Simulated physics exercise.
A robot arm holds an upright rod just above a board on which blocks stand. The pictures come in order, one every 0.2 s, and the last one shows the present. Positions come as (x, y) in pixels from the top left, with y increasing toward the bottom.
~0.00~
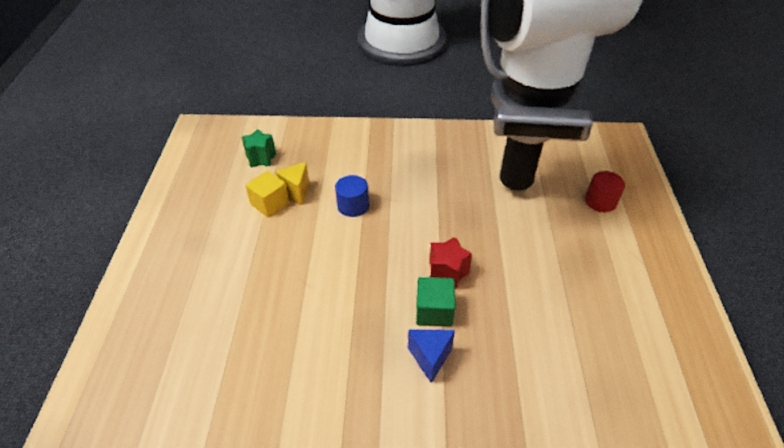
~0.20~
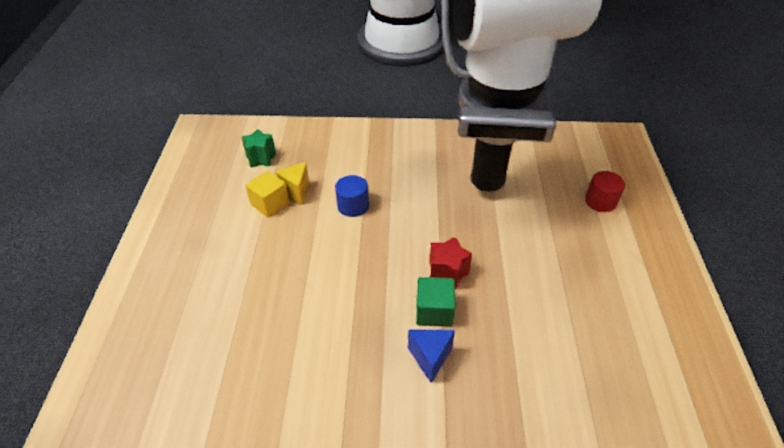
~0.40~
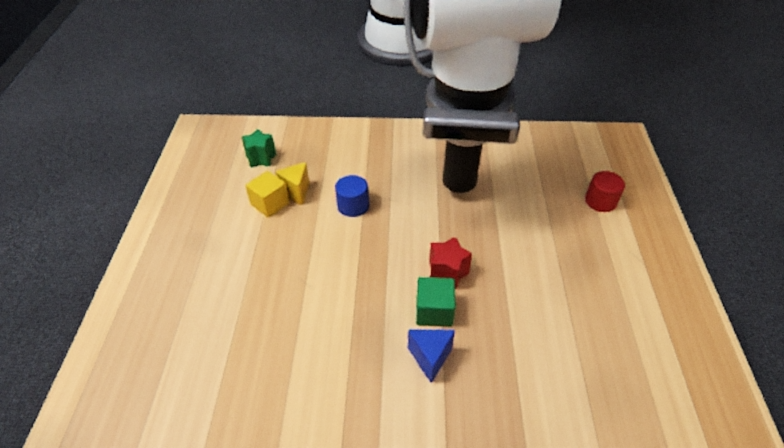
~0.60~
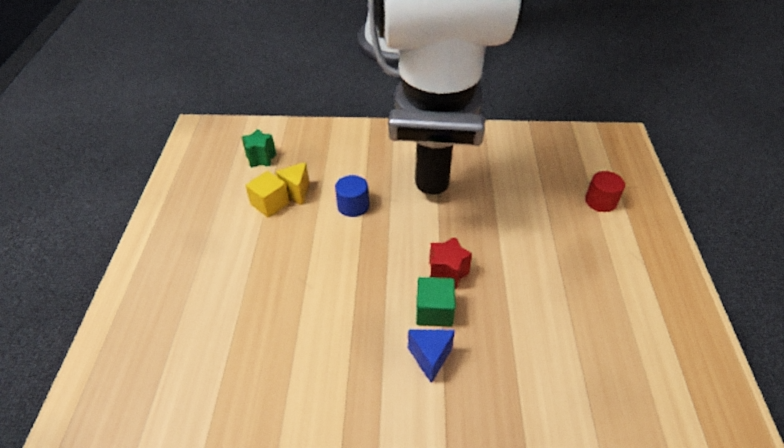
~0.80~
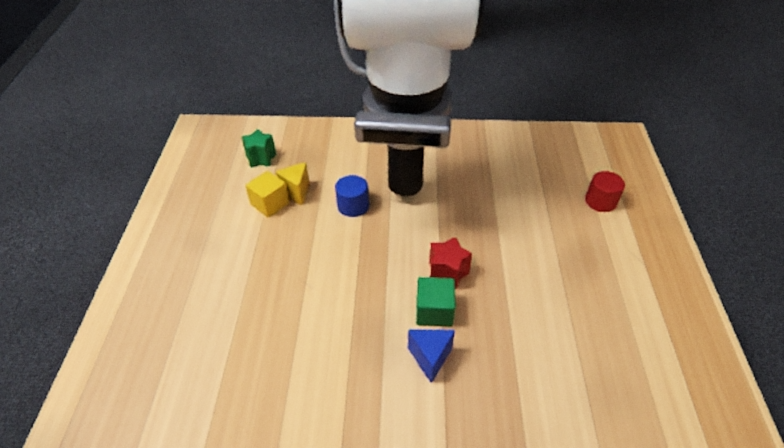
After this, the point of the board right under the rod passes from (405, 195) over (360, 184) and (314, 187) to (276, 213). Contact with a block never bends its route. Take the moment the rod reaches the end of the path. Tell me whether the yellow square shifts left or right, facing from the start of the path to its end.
To the left.
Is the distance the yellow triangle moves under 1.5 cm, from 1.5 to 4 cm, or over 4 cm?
Covers over 4 cm.
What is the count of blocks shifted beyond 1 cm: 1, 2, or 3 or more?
Looking at the path, I think two of the blocks end up more than 1 cm away.
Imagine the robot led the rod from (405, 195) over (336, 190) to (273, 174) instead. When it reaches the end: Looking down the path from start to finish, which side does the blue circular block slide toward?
Shifts left.
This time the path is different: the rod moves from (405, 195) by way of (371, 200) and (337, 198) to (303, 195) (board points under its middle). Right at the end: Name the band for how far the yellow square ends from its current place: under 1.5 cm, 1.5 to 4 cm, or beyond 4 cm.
The yellow square ends up very close, under 1.5 cm away.
The first path, step by step. One third of the way, rod (358, 173); blue circular block (347, 186).
Two thirds of the way, rod (311, 178); yellow square (258, 187), turned 15° anticlockwise; yellow triangle (281, 175); blue circular block (347, 186).
At the end, rod (273, 202); green star block still; yellow square (231, 202); yellow triangle (247, 184); blue circular block (347, 186).
